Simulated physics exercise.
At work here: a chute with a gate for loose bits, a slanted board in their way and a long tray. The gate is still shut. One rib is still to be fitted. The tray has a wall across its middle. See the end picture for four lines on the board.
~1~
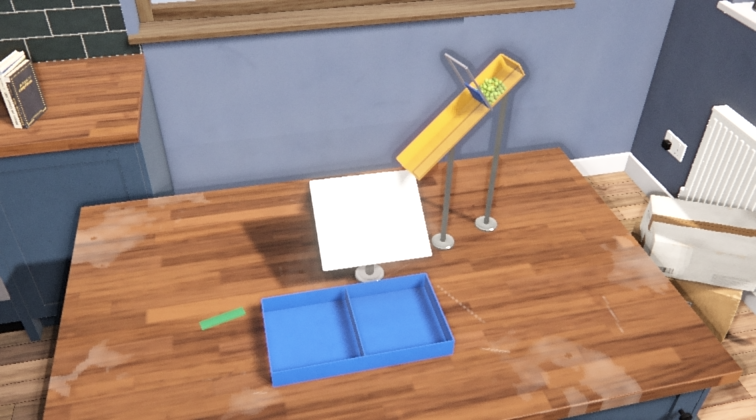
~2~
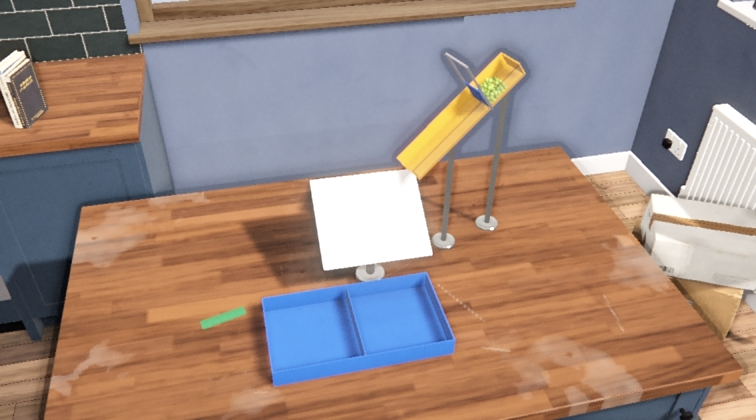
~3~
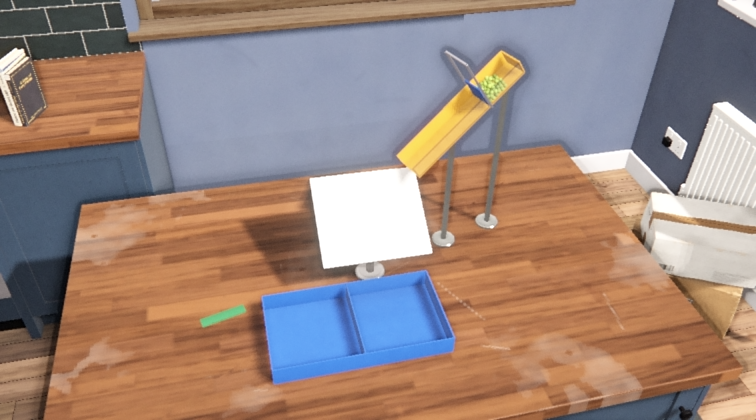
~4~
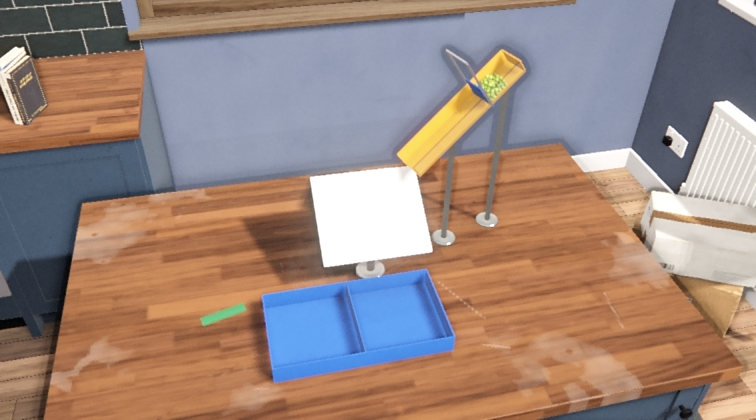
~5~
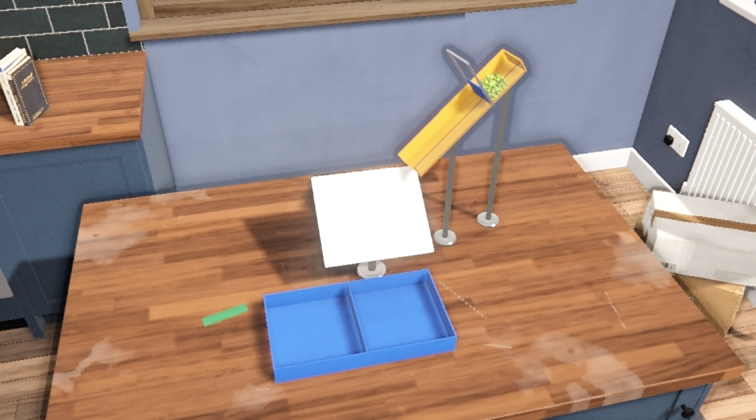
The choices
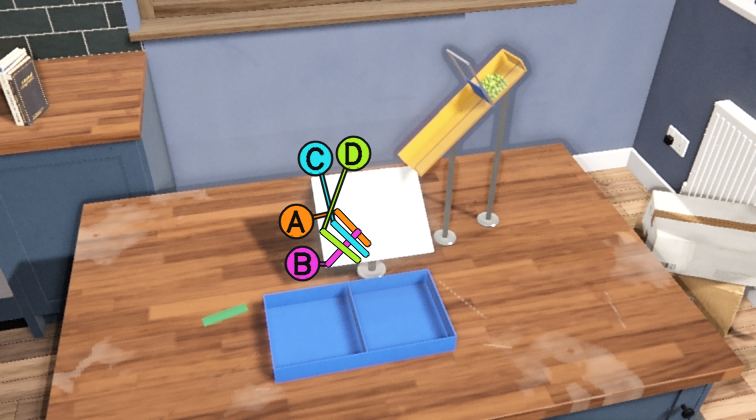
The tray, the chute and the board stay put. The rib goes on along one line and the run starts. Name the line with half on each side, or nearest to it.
B beats the others.
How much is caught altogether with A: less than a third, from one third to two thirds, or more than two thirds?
It is more than two thirds.
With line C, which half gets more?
Right.
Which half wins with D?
More lands on the right.
On the marked copy, line A from (337, 211) to (367, 243); line B from (357, 231) to (328, 264); line C from (333, 223) to (365, 254); line D from (322, 231) to (357, 259).
With A, of what is caught, about a tenth in the left half, almost all in the right.
With B, of what is caught, roughly two thirds in the left half, roughly a third in the right.
With C, of what is caught, just a few in the left half, almost all in the right.
With D, of what is caught, about a tenth in the left half, almost all in the right.
